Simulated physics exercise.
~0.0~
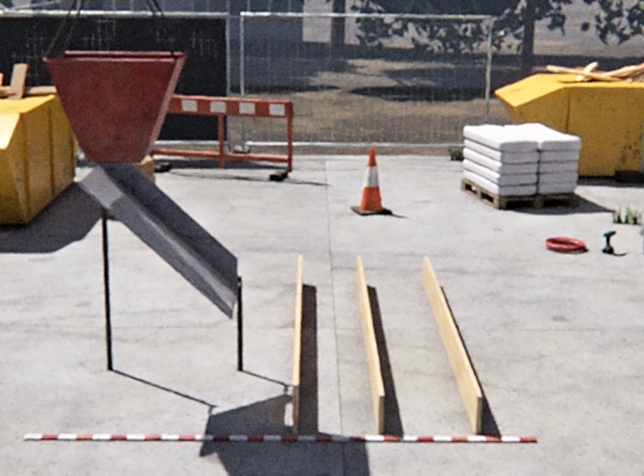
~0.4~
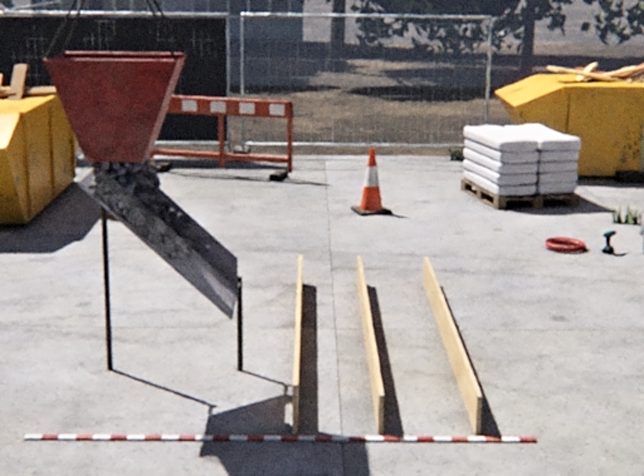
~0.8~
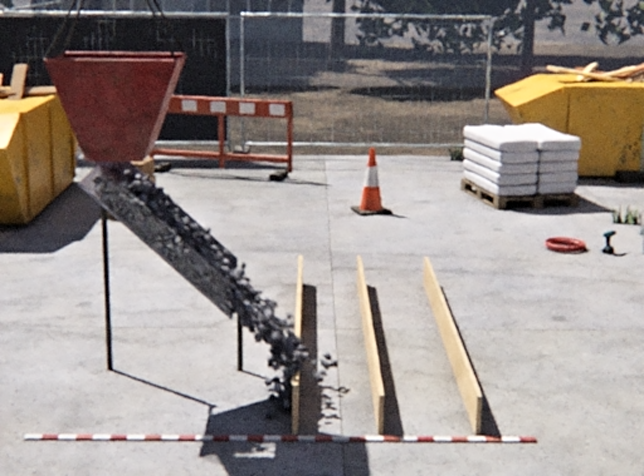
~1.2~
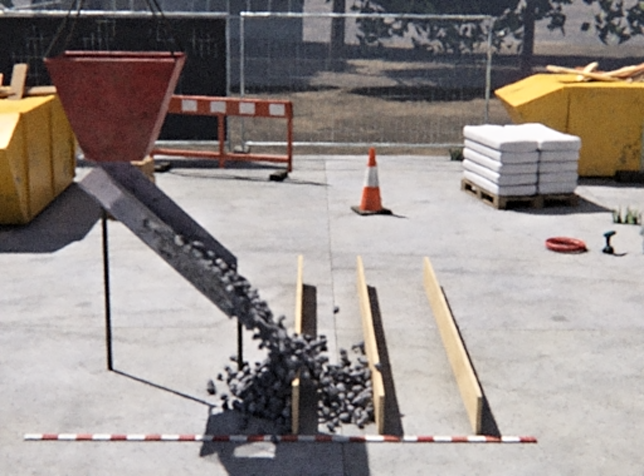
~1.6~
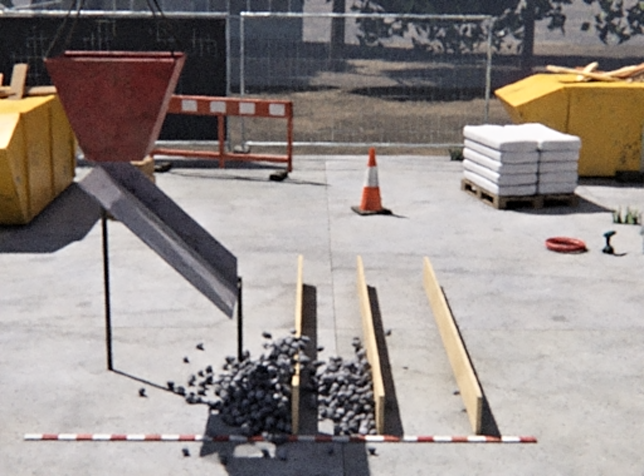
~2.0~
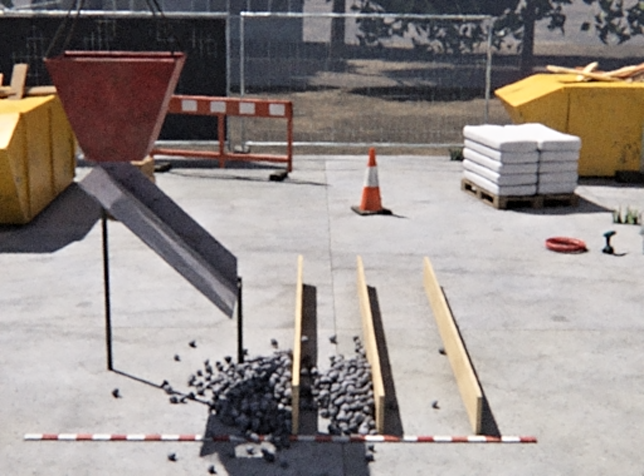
A sunlit concrete yard is seen from the side and slightly above, with wire fencing, yellow skips, an orange cone and a pallet of white bags behind. A red skip hangs still at the left over a sloping grey steel chute on thin legs, with three upright wooden boards to its right and a red and white staff in front. Dark grey stones drop from the skip onto the chute, slide down to the right and spill off its lower end. They pile up around the first board, some landing beyond it. At the end, the larger heap lies left of the boards, a smaller one fills part of the left bay, and a few stones lie scattered.
